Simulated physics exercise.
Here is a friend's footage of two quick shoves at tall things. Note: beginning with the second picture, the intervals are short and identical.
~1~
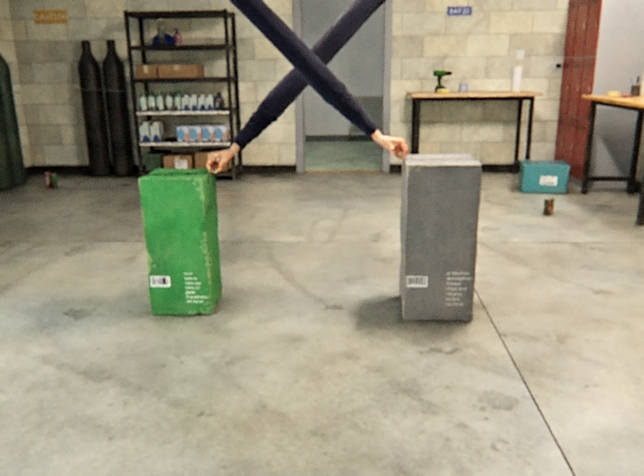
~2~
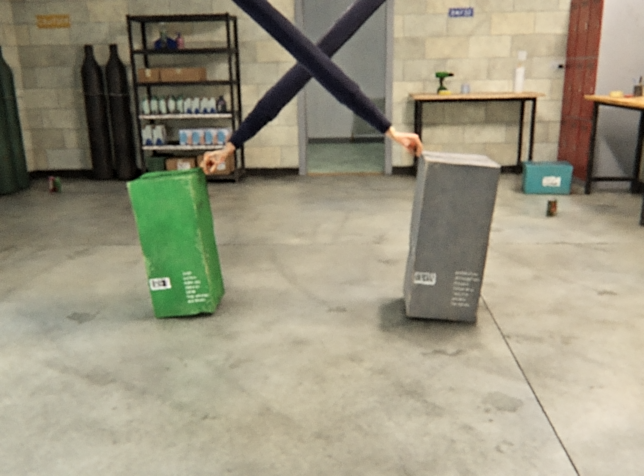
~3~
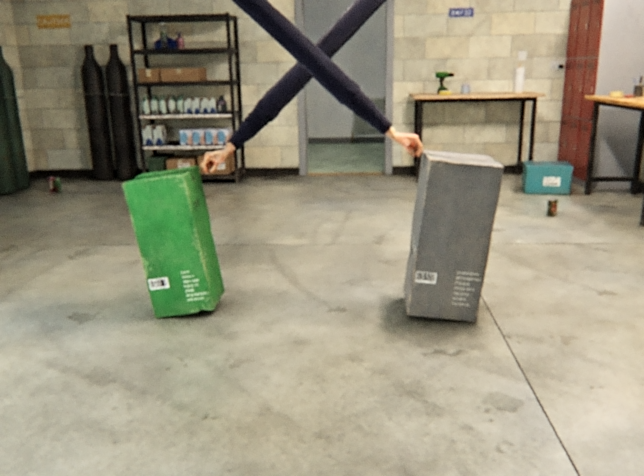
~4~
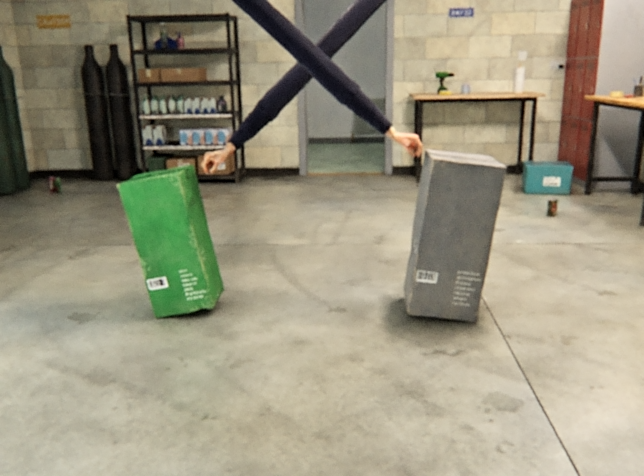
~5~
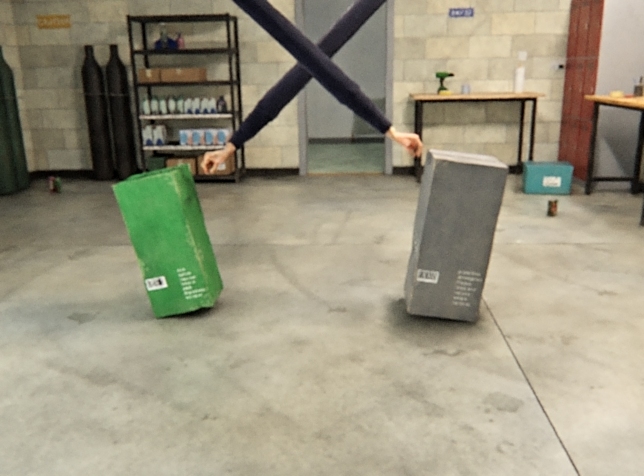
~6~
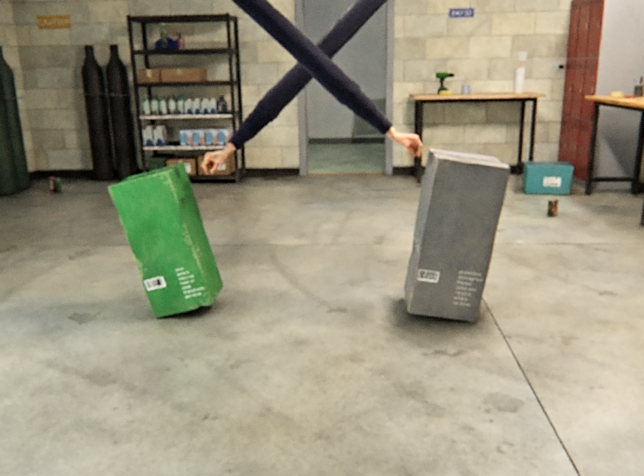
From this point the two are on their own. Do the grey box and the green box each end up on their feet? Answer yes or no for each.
Grey box: Yes, green box: No.
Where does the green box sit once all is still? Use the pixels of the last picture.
Its centre ends up near (92, 281).
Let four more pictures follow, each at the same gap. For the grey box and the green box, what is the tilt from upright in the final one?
At that point the first is 10° off upright and the second 20°.
Then, 0.26 s later than the last frame, grey box 6° off upright near (449, 235); green box 34° off upright near (144, 240).
Then, 0.46 s later than the last frame, grey box 4° off upright near (435, 236); green box 56° off upright near (119, 251).
Then, 0.60 s later than the last frame, grey box 3° off upright near (436, 236); green box on its side near (97, 276).
When it is over, the grey box rocks back upright, near (440, 238); the green box falls over, near (92, 281).
